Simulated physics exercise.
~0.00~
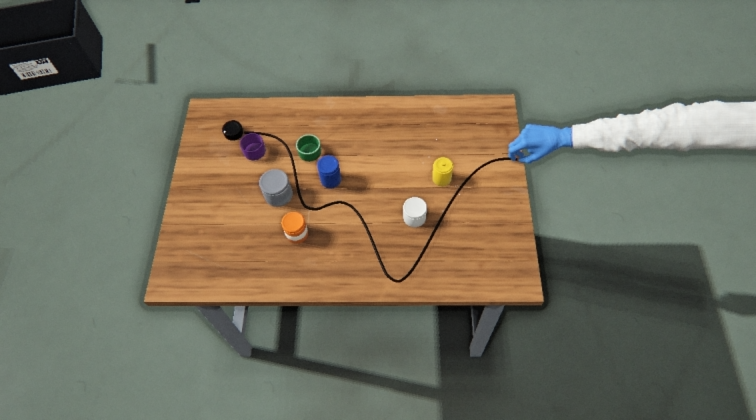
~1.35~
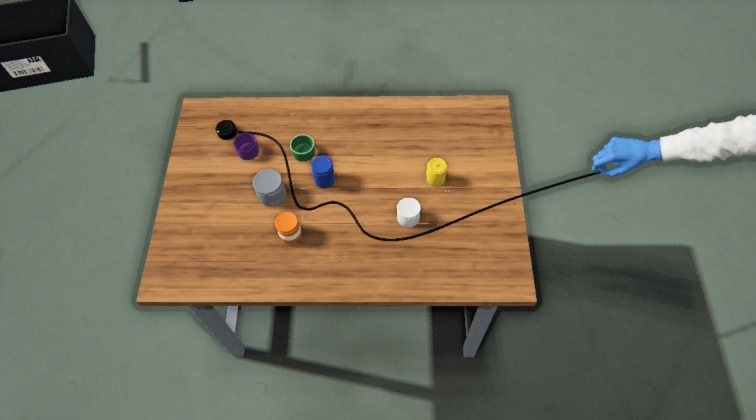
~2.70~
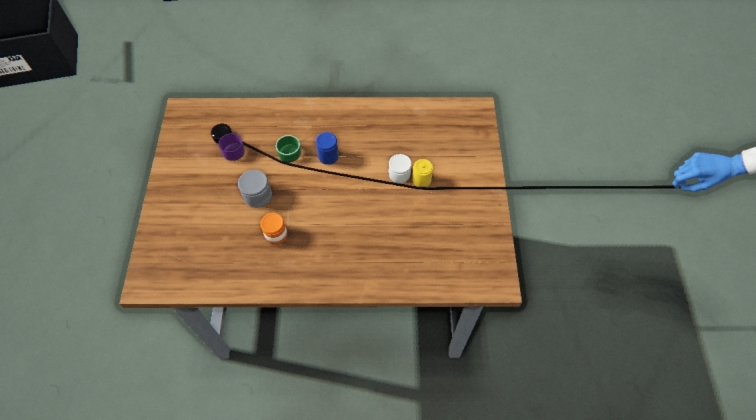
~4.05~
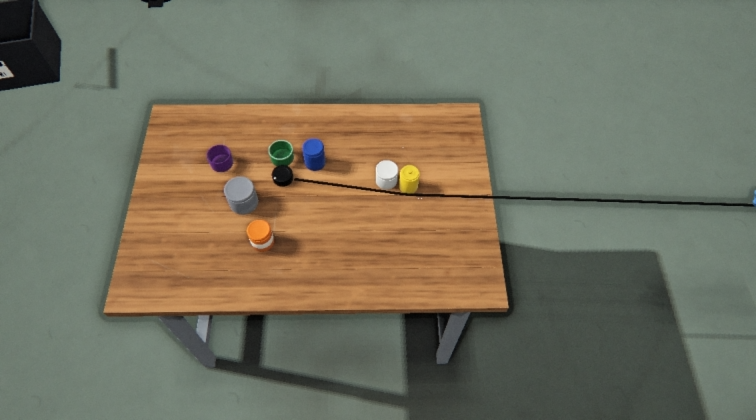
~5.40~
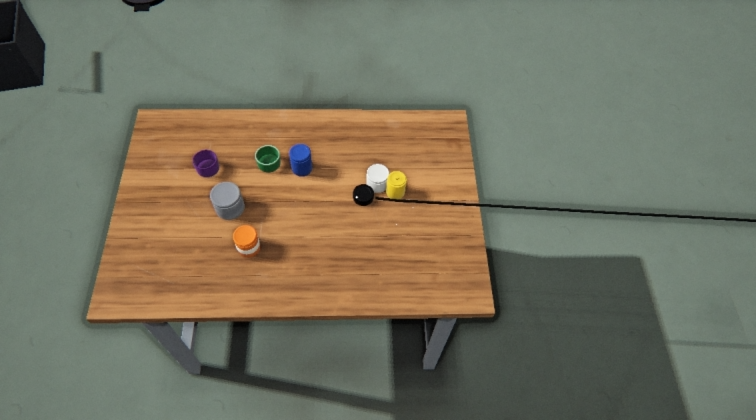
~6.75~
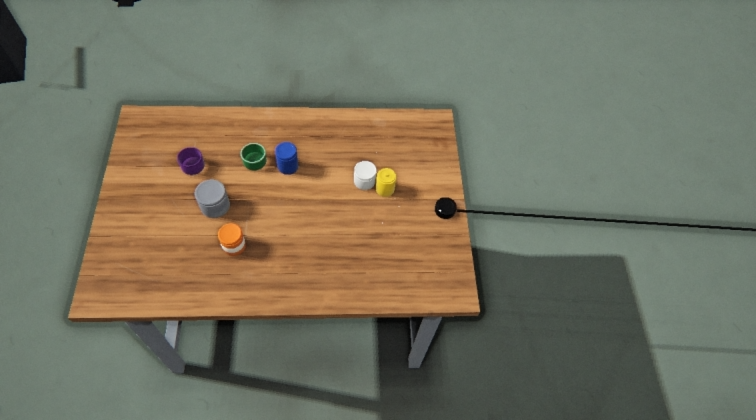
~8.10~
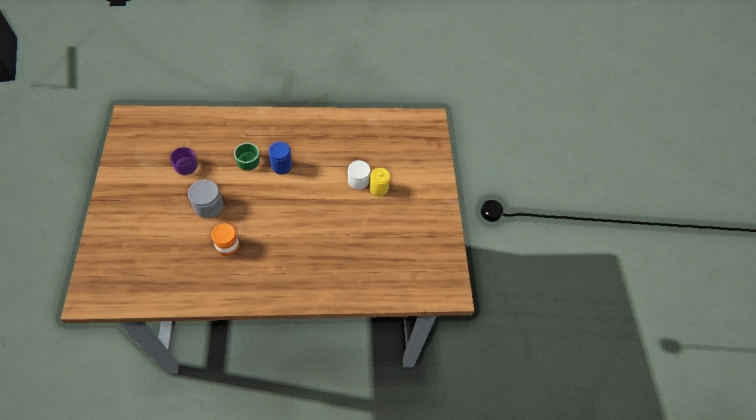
Gloved hand pulling a black wire right across a wooden table, nudging white and blue tubs before the reel slides off.
